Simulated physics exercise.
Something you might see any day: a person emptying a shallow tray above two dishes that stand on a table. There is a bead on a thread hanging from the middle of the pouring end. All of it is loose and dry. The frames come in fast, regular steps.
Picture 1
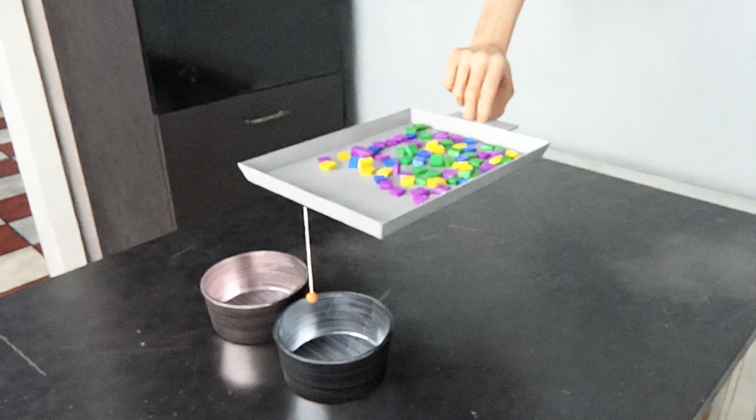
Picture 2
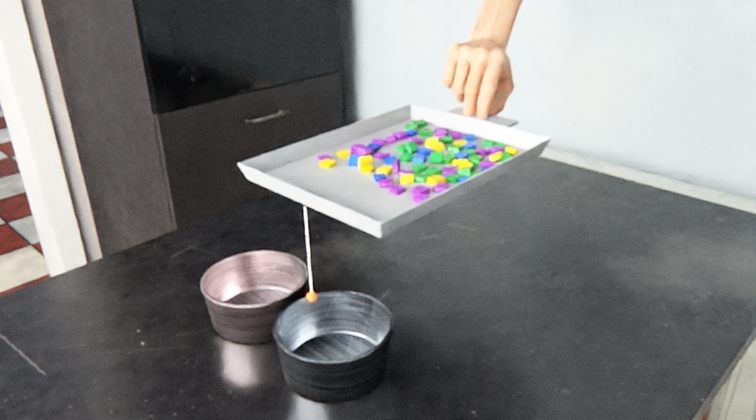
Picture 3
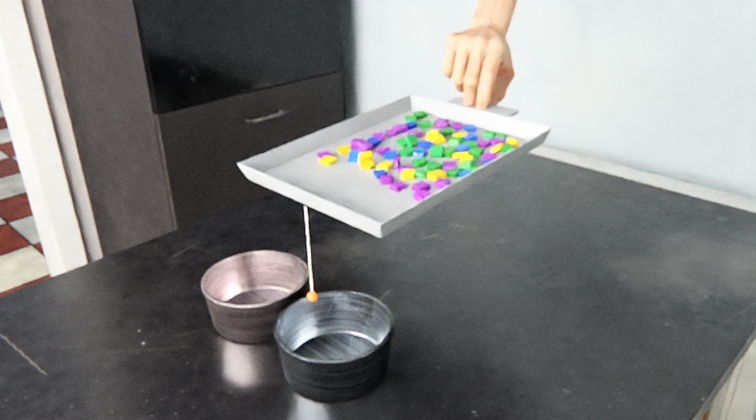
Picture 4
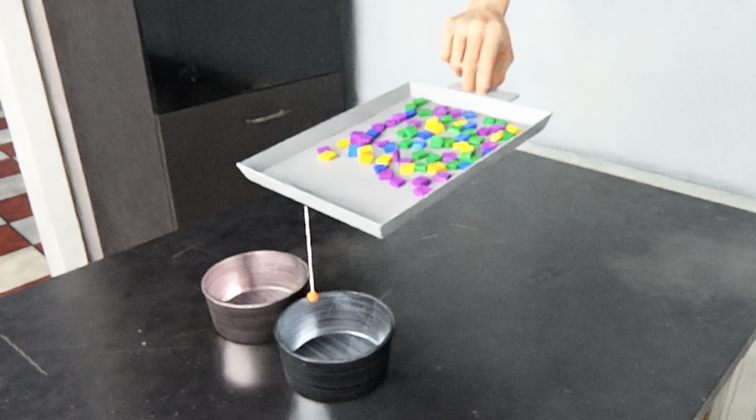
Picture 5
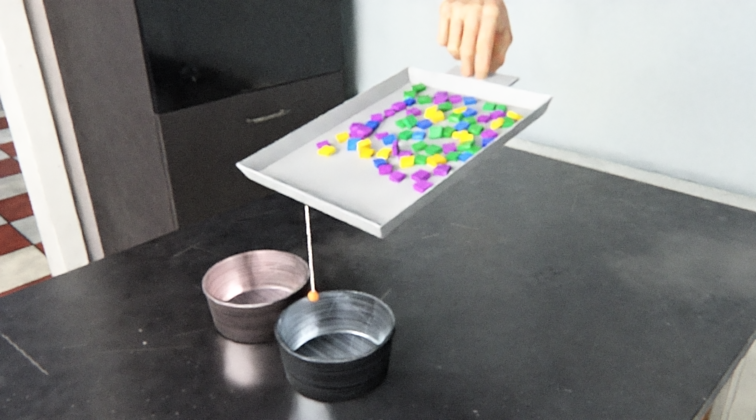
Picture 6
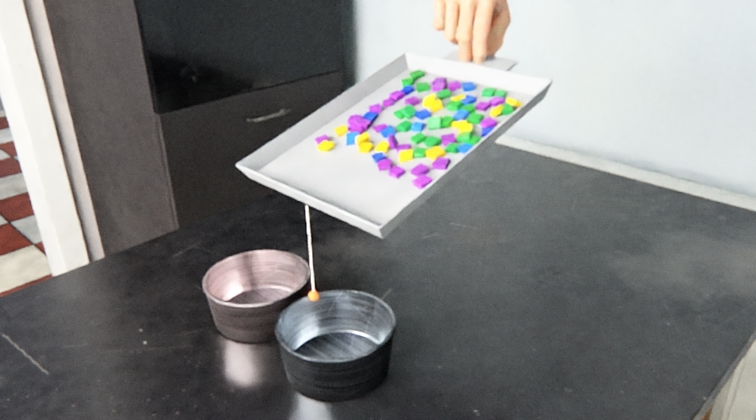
On a dark table with two round dishes, a hand held a tray of colourful little tiles level above them, then gradually raised its far end while the tiles stayed bunched toward that end.
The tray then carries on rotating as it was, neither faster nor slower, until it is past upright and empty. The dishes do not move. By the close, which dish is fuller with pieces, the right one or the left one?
The larger share will most likely go to the dish on the right.
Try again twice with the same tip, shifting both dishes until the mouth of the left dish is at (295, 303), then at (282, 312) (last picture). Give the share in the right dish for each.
Close to 20 in a hundred, then close to 40 in a hundred.
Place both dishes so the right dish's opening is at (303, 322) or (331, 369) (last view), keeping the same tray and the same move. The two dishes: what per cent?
Result: 50 % and 90 %.
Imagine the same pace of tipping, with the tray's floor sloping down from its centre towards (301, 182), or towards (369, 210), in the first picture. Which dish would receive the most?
Try 1: The left-side dish; try 2: The right-side dish.
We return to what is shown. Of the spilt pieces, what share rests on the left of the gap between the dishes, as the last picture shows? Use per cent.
Around 60 percent of the pieces.
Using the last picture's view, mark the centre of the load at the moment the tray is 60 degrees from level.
Near (326, 198).
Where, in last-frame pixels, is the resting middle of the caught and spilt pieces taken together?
Near (310, 372).
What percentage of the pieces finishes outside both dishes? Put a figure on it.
Share: Approx. 50 %.
Soon, tray tipped steeply; nearly all on the tray; a stray few in the air.
A while on, tray tipped right over; about half on the tray; a small part in the right dish; a small part in the left dish; a small part outside both; about a quarter in the air.
Towards the end, tray tipped past a quarter turn; about a third in the right dish; a small part in the left dish; about half outside both; a stray few in the air.
Finally, tray tipped past a quarter turn; about a third in the right dish; a small part in the left dish; about half outside both; a stray few in the air.
